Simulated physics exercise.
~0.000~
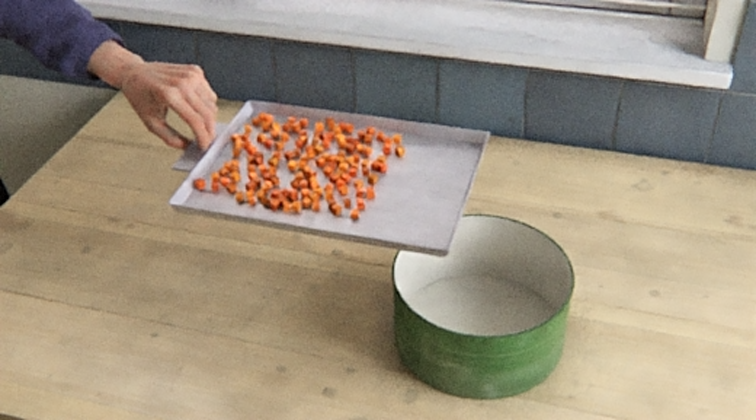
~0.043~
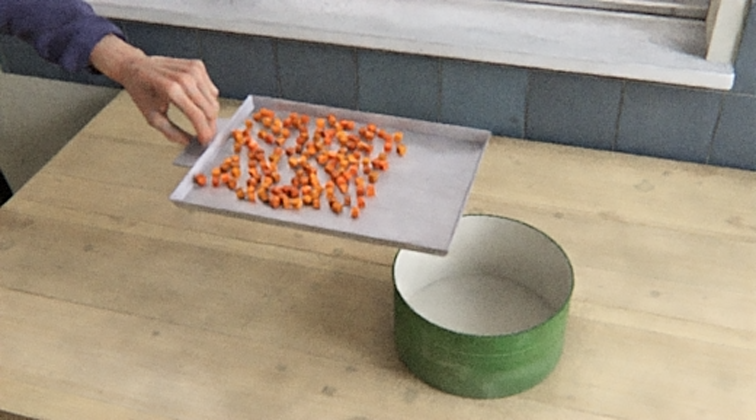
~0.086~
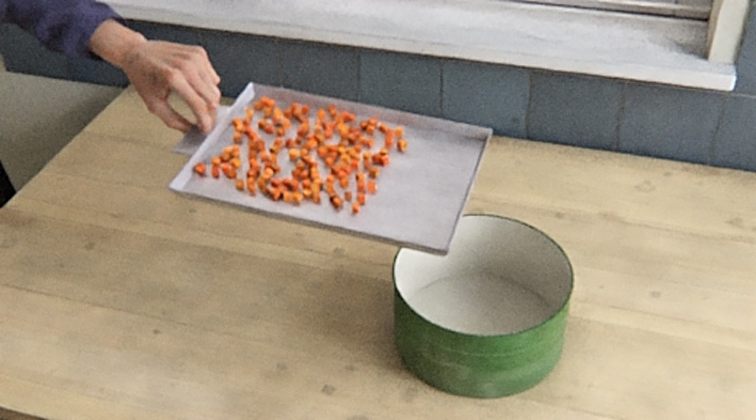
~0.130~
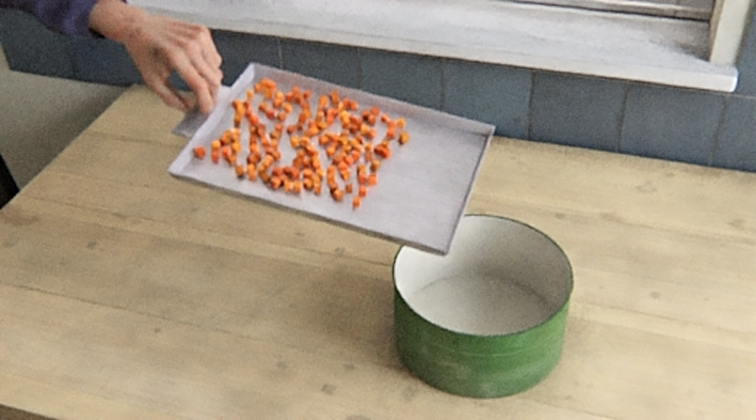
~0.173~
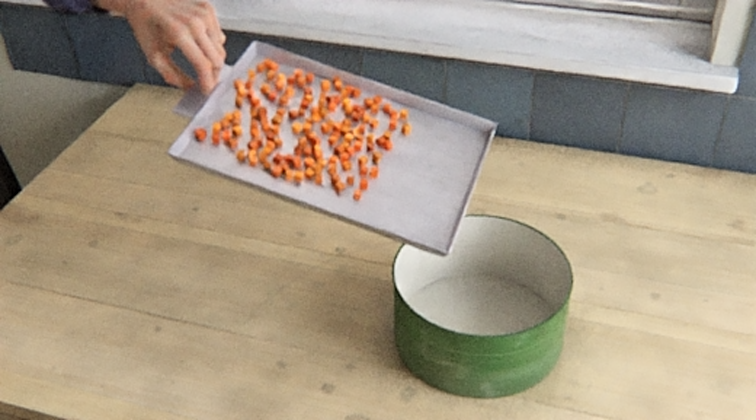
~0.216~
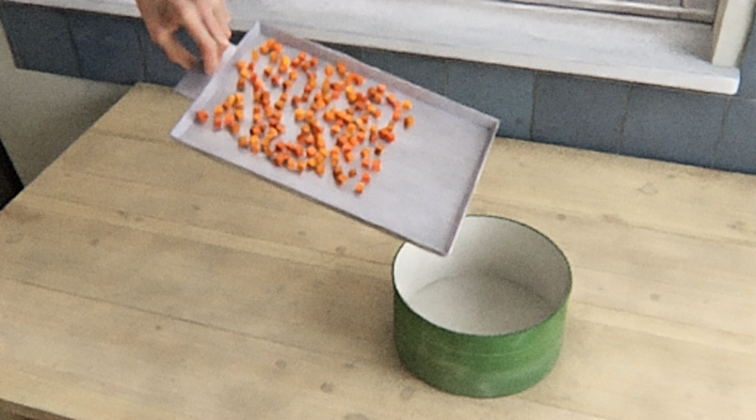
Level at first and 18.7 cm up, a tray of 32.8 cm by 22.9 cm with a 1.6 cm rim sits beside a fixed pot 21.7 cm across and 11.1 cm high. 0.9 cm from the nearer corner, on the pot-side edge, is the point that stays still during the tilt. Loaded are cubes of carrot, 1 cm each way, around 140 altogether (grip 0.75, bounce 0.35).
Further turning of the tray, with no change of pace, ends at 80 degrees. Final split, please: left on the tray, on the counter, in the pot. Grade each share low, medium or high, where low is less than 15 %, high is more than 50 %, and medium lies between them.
Shares - tray: Low, counter: Medium, pot: High.
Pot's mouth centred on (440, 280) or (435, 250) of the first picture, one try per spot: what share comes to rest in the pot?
First try about 40 per cent, second try about 0 per cent.
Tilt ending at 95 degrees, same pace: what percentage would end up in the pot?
Around 70 %, I reckon.
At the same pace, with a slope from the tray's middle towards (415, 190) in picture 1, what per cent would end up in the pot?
My best guess is some 75 per cent.
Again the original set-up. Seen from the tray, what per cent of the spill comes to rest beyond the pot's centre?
I'd put it close to 100 per cent.
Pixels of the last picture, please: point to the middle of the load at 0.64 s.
Somewhere about (451, 172) in the last view.
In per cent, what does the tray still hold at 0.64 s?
Around 100 percent of it.
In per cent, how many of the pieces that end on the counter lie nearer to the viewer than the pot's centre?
Share: Some 90 %.
After 0.47 s, tilt 50 degrees; the tray holds 100 %, the pot 0 %.
After 0.64 s, tilt 70 degrees; the tray holds 100 %, the pot 0 %.
After 0.93 s, tilt 80 degrees; the tray holds 0 %, the pot 60 %.
In the end, at 2.1 s, tray 0 %, counter 35 %, pot 65 %.
